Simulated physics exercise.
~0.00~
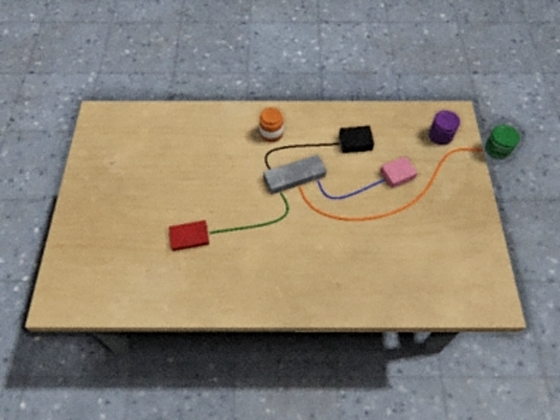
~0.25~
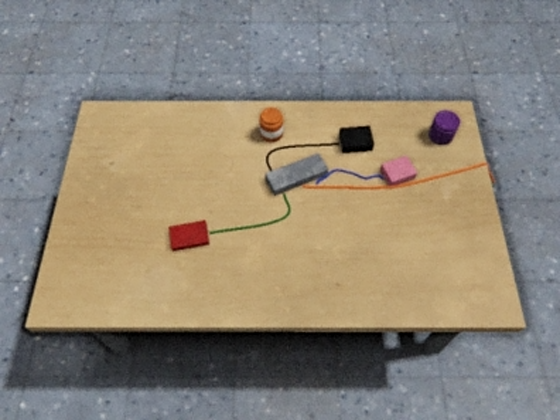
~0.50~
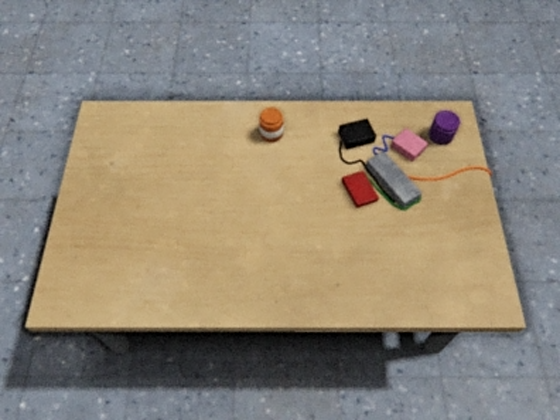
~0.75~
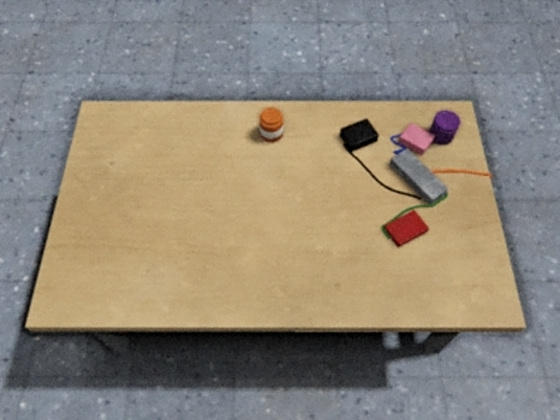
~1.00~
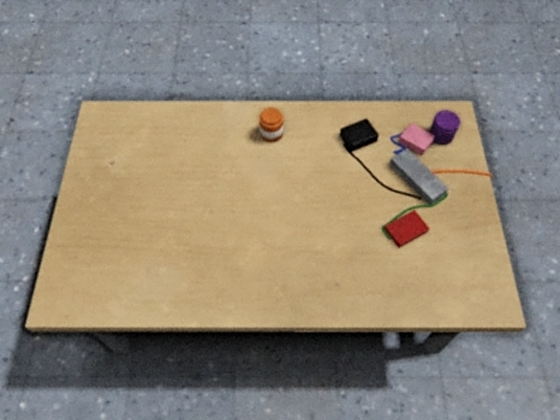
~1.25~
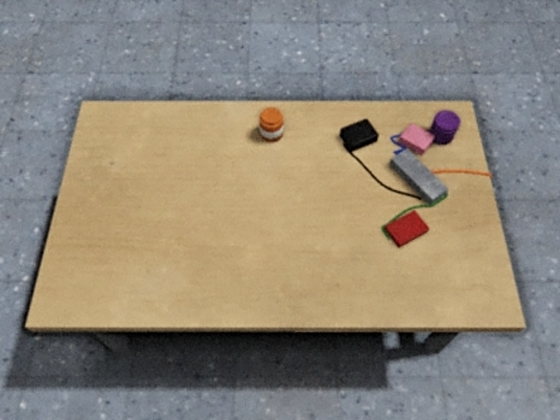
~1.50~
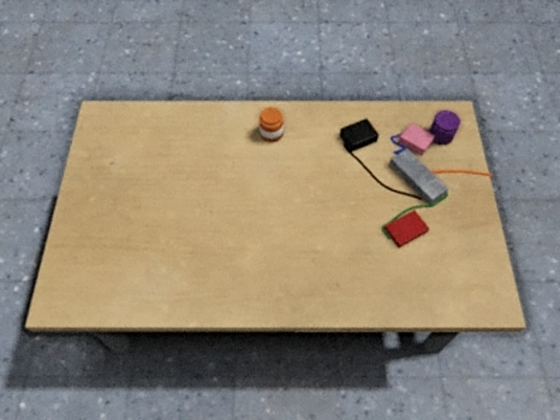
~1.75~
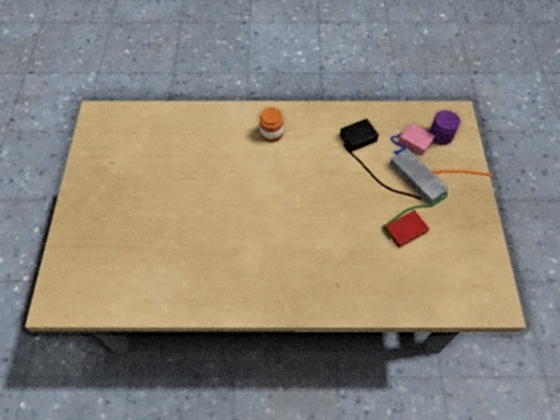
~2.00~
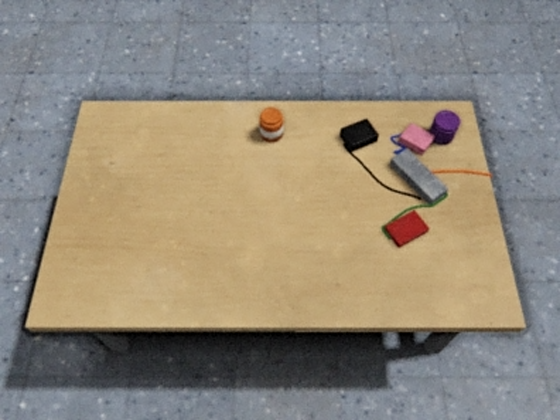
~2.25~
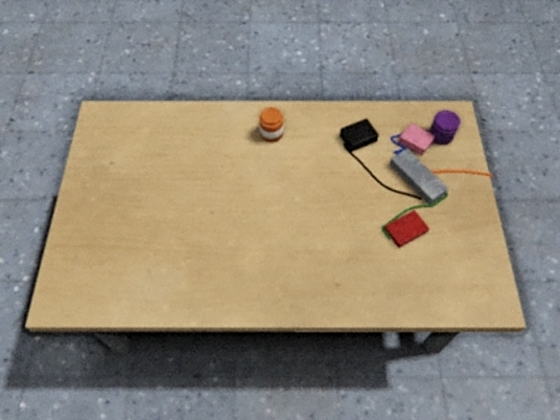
The footage shows a green object drop off the right edge of a table, its orange cable pulling a grey strip rightward along with the cabled red and pink blocks. They come to rest near the purple tub, while the orange jar stays put and the orange cable hangs over the edge.
